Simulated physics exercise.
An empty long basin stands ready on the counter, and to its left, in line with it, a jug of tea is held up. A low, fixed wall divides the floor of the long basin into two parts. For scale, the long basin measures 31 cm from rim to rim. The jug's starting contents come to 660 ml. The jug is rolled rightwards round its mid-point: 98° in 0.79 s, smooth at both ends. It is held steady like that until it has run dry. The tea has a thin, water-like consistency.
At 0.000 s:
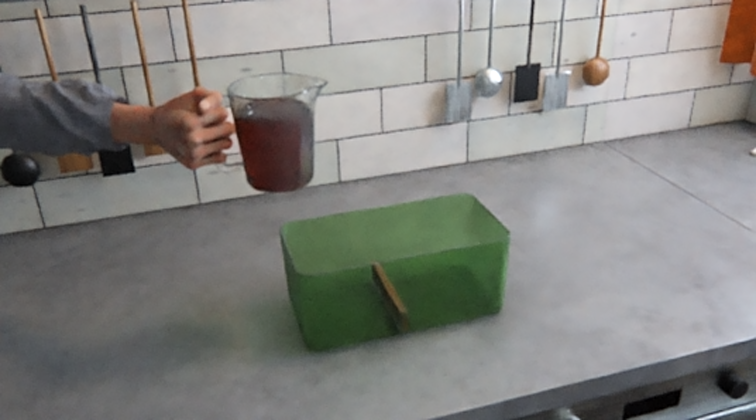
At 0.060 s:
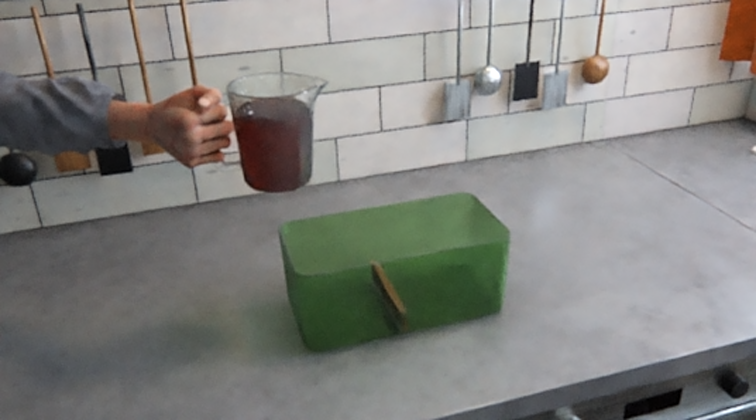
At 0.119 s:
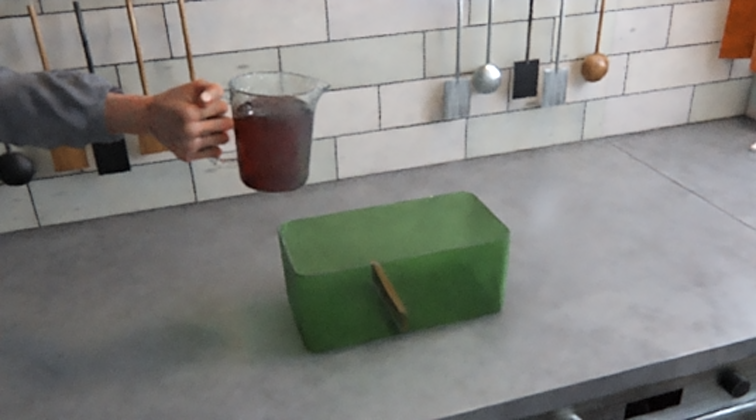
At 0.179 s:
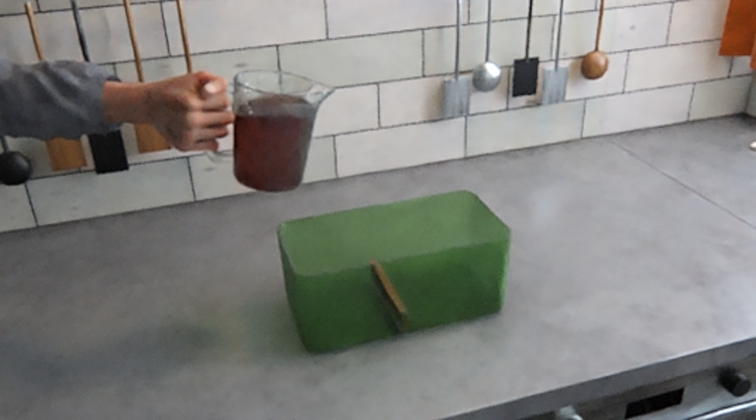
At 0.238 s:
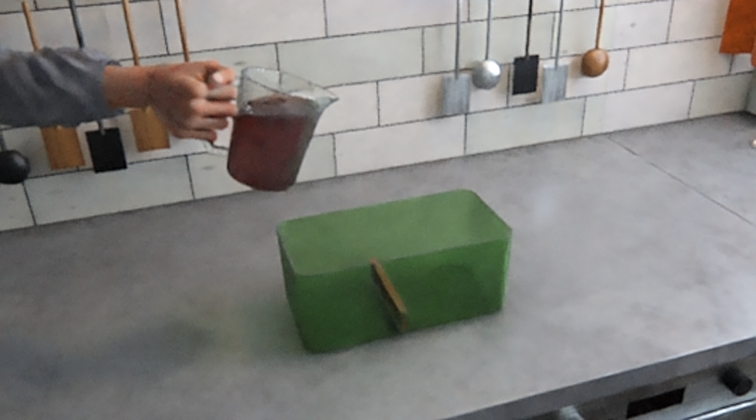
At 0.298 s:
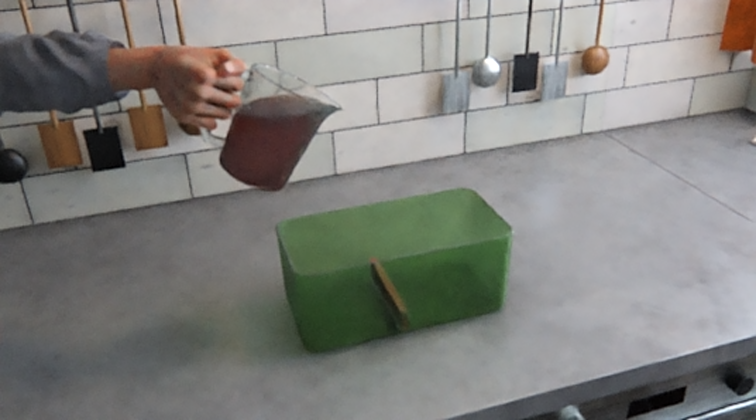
Hand tilting a glass jug of reddish-brown tea rightwards above a kitchen counter, beside an empty green long basin standing still.
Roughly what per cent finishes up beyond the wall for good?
Roughly 74 per cent.
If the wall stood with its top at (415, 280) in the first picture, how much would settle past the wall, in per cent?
10 per cent.
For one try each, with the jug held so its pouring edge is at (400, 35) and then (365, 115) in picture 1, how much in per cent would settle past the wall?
About 60 %, then about 95 %.
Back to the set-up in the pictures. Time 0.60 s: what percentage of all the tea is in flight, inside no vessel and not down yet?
Share: Roughly 22 per cent.
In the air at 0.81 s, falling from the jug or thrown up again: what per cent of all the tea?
Around 24 percent of the liquid.
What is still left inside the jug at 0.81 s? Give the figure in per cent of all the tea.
Roughly 24 per cent.
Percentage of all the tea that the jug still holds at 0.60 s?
I'd estimate some 70 % remains.
By 0.60 s the tilt is 84° and 71 per cent is still to pour, 1 is left of the wall and 6 right of it.
By 0.81 s the tilt is 98° and 24 per cent is still to pour, 11 is left of the wall and 41 right of it.
By 1.04 s the tilt is 98° and 5 per cent is still to pour, 16 is left of the wall and 72 right of it.
By 1.29 s the tilt is 98° and 1 per cent is still to pour, 24 is left of the wall and 74 right of it.
At rest 25 per cent lies left of the wall, 74 right of it and 1 outside.
